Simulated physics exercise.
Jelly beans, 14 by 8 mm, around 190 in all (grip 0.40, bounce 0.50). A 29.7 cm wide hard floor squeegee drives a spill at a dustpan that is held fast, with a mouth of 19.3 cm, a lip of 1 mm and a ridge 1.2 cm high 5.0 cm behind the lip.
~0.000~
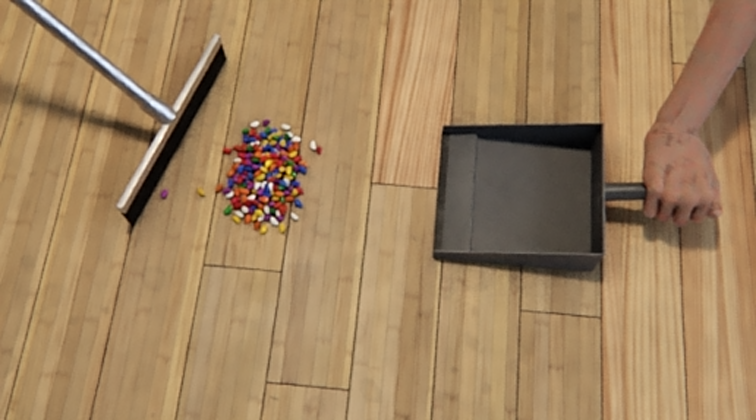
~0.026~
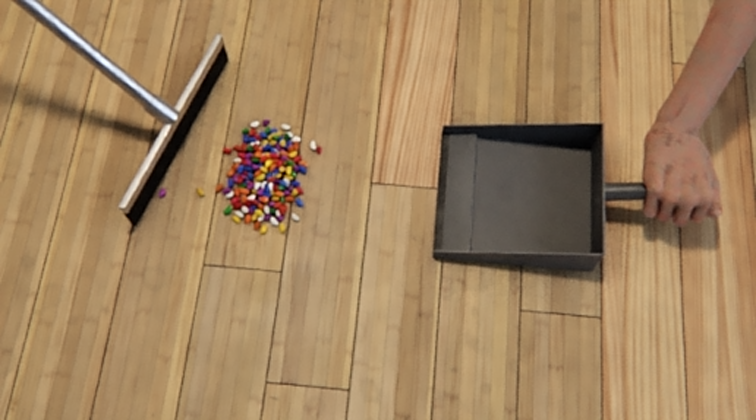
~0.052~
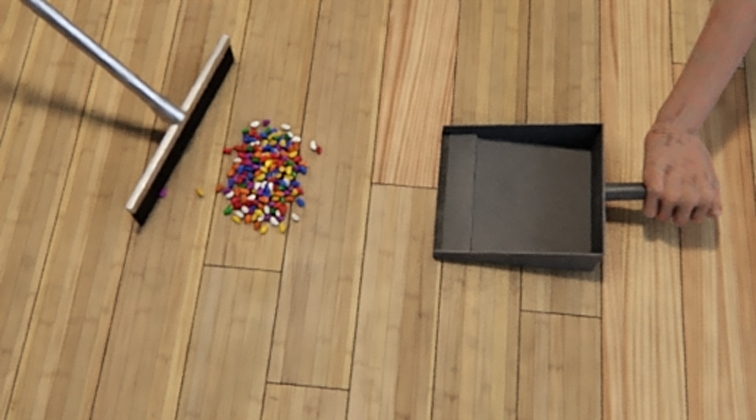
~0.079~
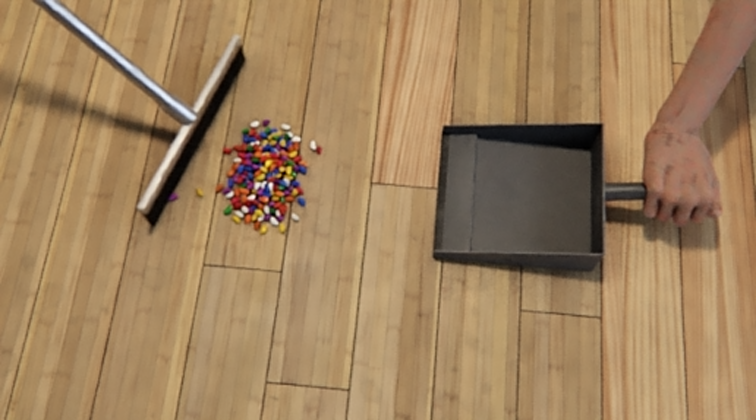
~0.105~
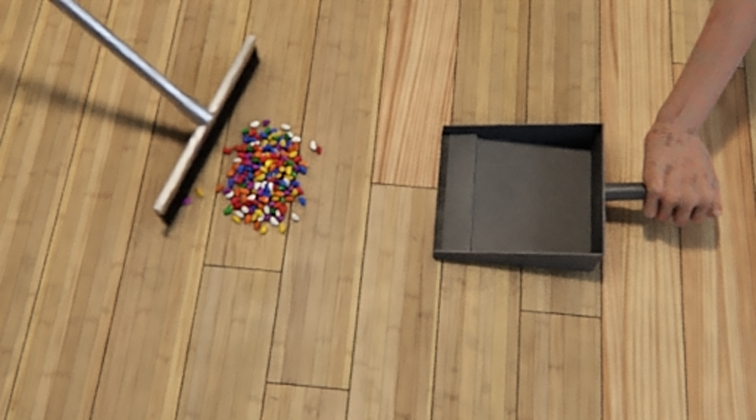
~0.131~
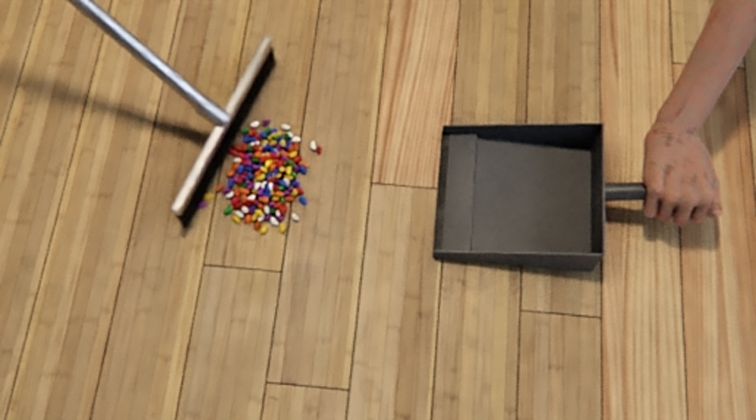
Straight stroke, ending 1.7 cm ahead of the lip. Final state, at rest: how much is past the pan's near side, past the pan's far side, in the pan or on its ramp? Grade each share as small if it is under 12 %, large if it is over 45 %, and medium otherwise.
Near side: Medium; far side: Small; pan: Medium.
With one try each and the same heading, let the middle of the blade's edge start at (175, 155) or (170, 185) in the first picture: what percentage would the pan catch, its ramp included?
Some 30 and 35 per cent.
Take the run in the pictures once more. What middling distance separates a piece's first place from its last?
That distance is around 24 cm.
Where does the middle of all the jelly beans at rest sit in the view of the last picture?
Approximately (429, 210) in the last view.
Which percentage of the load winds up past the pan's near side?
Some 20 %.
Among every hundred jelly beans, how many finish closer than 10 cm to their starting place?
0 %.
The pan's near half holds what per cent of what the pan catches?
Some 40 per cent.
Then, at 0.27 s, middle of the blade 18 cm from the lip; 0 % over the lip, far side 5 %, near side 5 %.
After 0.37 s, middle of the blade 9 cm from the lip; 0 % over the lip, far side 5 %, near side 15 %.
Then, at 0.60 s, middle of the blade 6 cm from the lip; 25 % over the lip, far side 5 %, near side 20 %.
By 2.4 s all is still; near side 20 %, far side 5 %, pan 25 %, in front of the lip or behind the blade 50 %.
